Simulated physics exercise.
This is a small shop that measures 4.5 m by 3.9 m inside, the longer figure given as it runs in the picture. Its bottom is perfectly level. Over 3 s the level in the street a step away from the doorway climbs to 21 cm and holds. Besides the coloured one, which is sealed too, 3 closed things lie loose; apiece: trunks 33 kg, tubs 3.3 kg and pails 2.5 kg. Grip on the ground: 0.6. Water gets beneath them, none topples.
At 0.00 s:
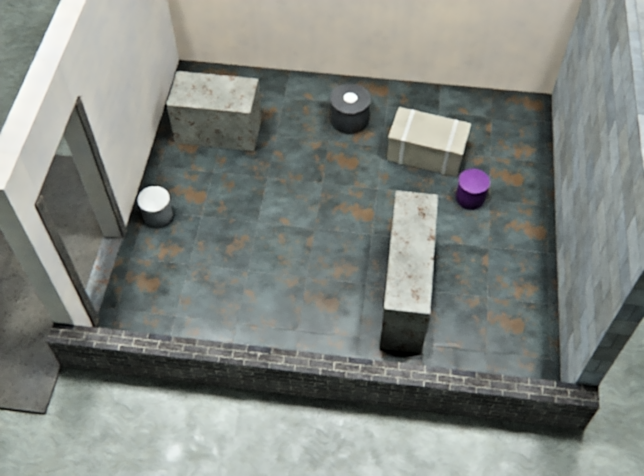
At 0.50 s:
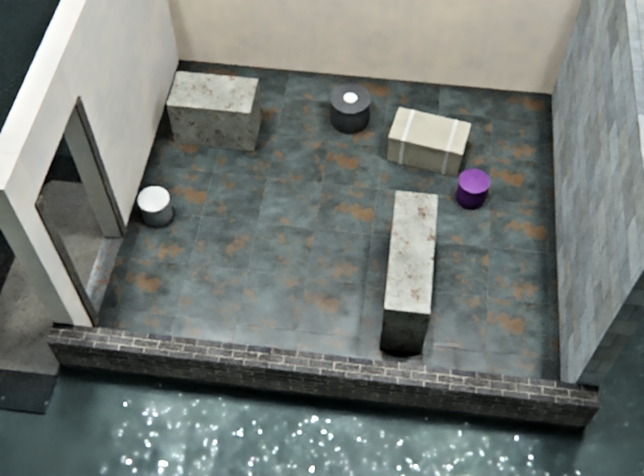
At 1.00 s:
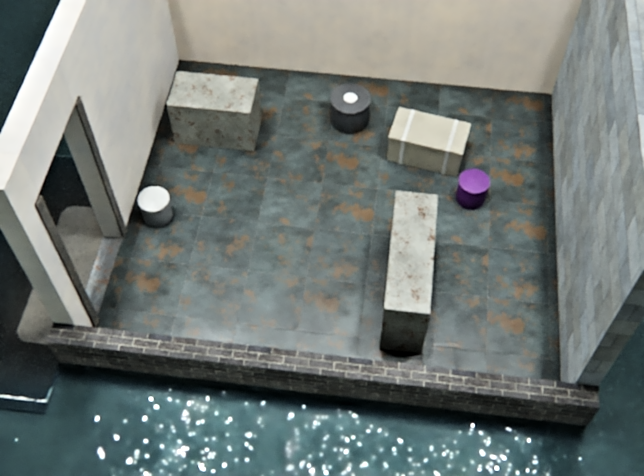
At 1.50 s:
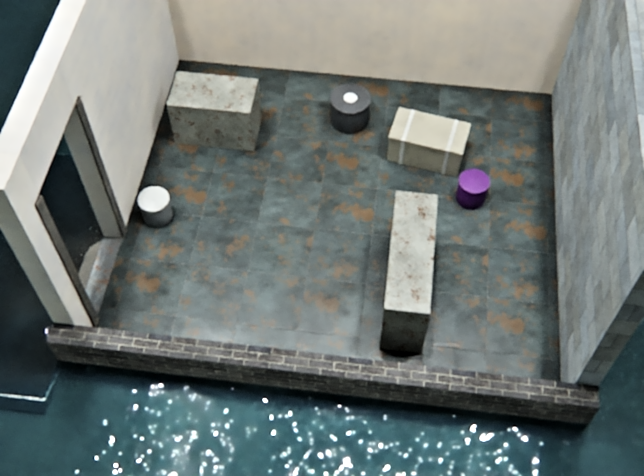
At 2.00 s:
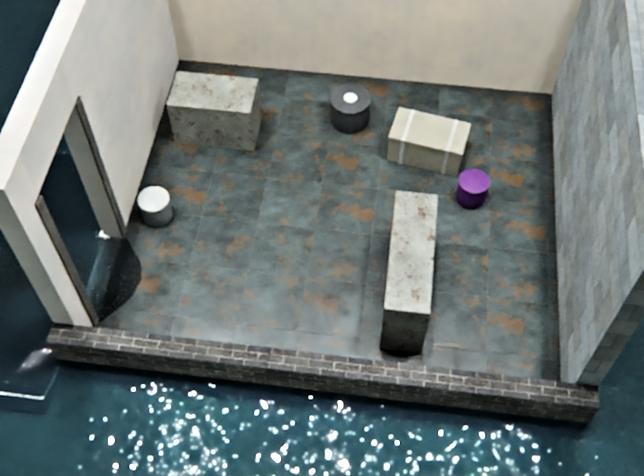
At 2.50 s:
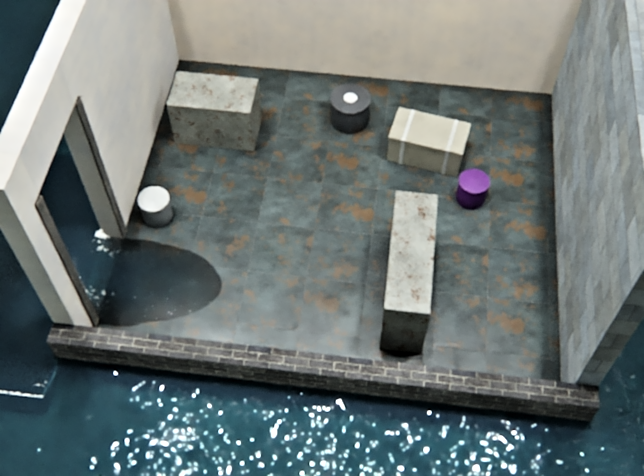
Water rising outside a small roofless shop, then spreading in through the left doorway across the floor, the purple pail staying still.
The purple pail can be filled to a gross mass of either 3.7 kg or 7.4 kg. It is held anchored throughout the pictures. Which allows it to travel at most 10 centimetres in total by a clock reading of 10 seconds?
It is going to need the bigger figure.
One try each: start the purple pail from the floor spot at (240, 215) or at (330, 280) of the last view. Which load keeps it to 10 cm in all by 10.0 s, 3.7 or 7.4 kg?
First try the heavier suffices, second try none suffices.
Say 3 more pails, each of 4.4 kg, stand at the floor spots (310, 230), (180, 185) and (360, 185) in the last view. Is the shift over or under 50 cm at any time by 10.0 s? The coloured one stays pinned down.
One by one: Too far, not far enough and too far.
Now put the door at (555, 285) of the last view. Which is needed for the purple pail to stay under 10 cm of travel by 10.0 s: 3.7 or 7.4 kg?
Note: Neither mass keeps it.
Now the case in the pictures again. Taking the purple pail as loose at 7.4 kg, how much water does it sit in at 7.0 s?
Depth: Approx. 3 cm.
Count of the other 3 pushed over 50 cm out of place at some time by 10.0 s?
I make that 1.
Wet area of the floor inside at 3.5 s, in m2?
About 4.0 m2.
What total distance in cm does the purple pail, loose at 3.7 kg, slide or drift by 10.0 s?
Some 60 cm in all.
After 3.5 s the purple pail would be 0 cm from its start with 3.7 kg and 0 cm from its start with 7.4 kg; 0 cm of water round it then.
After 4.5 s the purple pail would be 0 cm from its start with 3.7 kg and 0 cm from its start with 7.4 kg; 0 cm of water round it then.
After 7.0 s the purple pail would be 31 cm from its start with 3.7 kg and 0 cm from its start with 7.4 kg; 3 cm of water round it then.
After 10.0 s the purple pail would be 45 cm from its start with 3.7 kg and 1 cm from its start with 7.4 kg; 7 cm of water round it then.
